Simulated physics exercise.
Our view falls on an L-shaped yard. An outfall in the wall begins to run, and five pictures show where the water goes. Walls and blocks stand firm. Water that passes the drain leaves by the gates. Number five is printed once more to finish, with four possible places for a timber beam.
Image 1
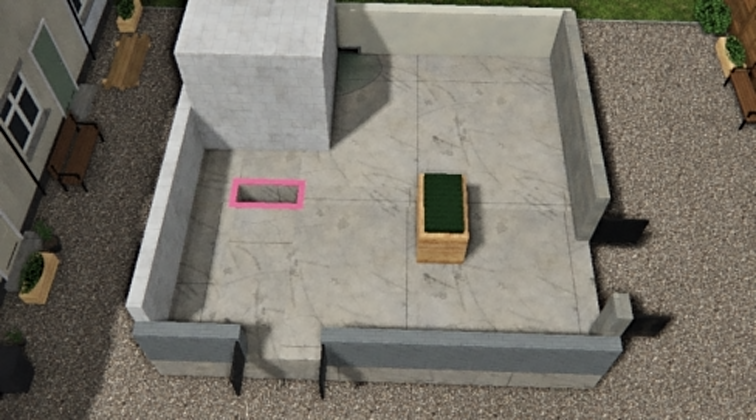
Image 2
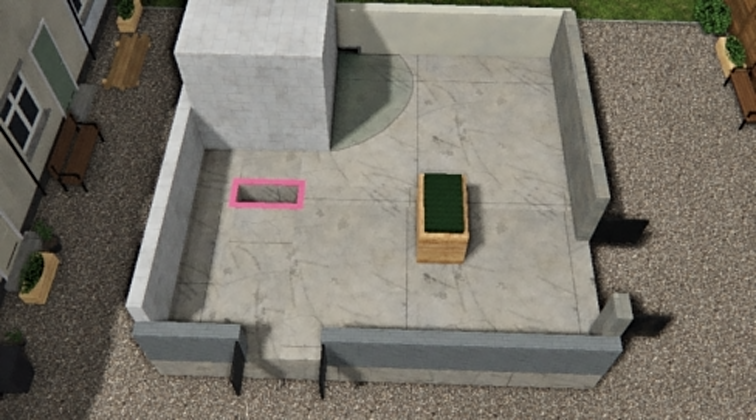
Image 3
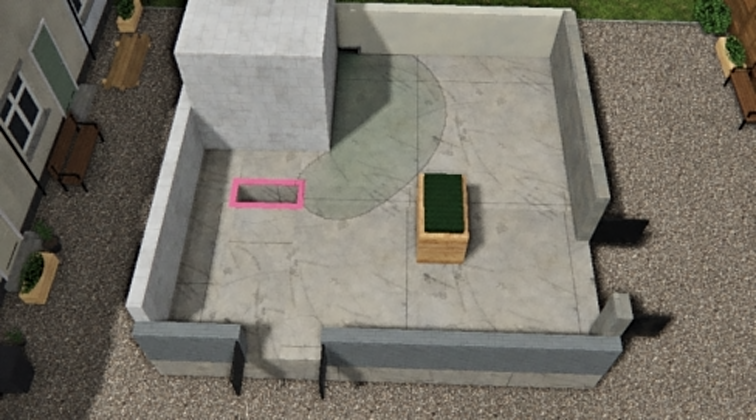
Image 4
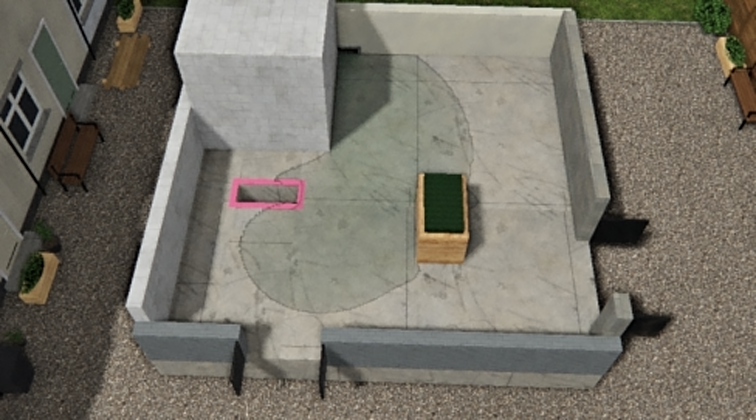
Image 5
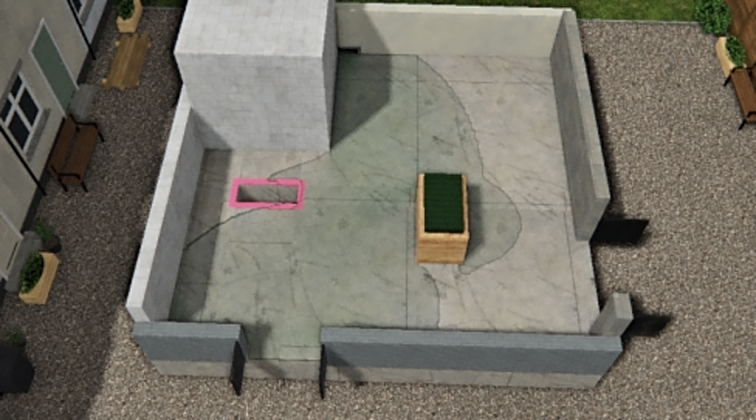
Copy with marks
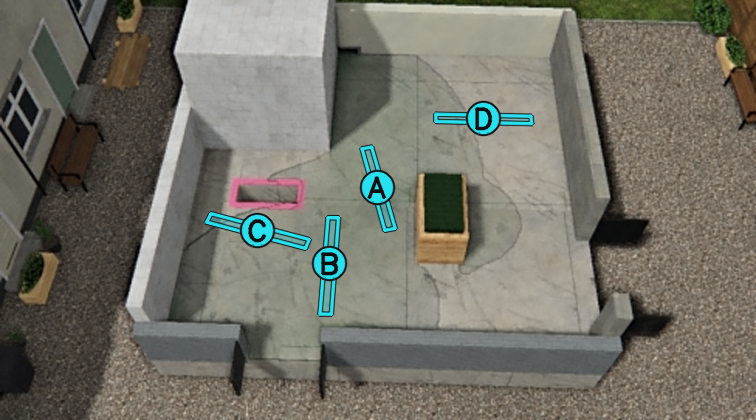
A thin sheet of greenish water spreads from a small opening beside the pale block at the back of a walled, L-shaped yard, seen from high above. A pink-edged gully lies at left, a wooden planter topped with green stands right of centre, and gates open at front and right. The water widens forward, reaches the gully, surrounds the planter's left side and covers the front-left paving, while the camera stays still.
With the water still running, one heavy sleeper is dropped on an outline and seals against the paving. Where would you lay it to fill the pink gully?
Go for A.
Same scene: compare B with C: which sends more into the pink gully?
That is place C.
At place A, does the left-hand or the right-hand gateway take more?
The left one.
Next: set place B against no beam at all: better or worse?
Place B is worse.
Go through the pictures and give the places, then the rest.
Outfall at (348, 50); pink gully at (268, 194); open gate at (286, 346); open gate at (582, 284); 2 % of the ground under water, visible out to (351, 87); pink gully still dry, in the first frame.
In the second frame, 8 % of the ground under water, visible out to (344, 139); pink gully still dry.
In the third frame, 20 % of the ground under water, visible out to (342, 213); pink gully still dry.
In the fourth frame, 38 % of the ground under water, visible out to (284, 303); pink gully taking water.
In the fifth frame, 56 % of the ground is wet; pink gully taking water.
In cyan, A from (366, 147) to (390, 229); B from (325, 314) to (333, 217); C from (208, 217) to (307, 243); D from (435, 117) to (531, 119).
Choosing A, about 21 % of the stream goes into the pink gully, about 76 % out by the gates.
Choosing B, about 11 % of the stream goes into the pink gully, about 80 % out by the gates.
Choosing C, about 16 % of the stream goes into the pink gully, about 82 % out by the gates.
Choosing D, about 15 % of the stream goes into the pink gully, about 84 % out by the gates.
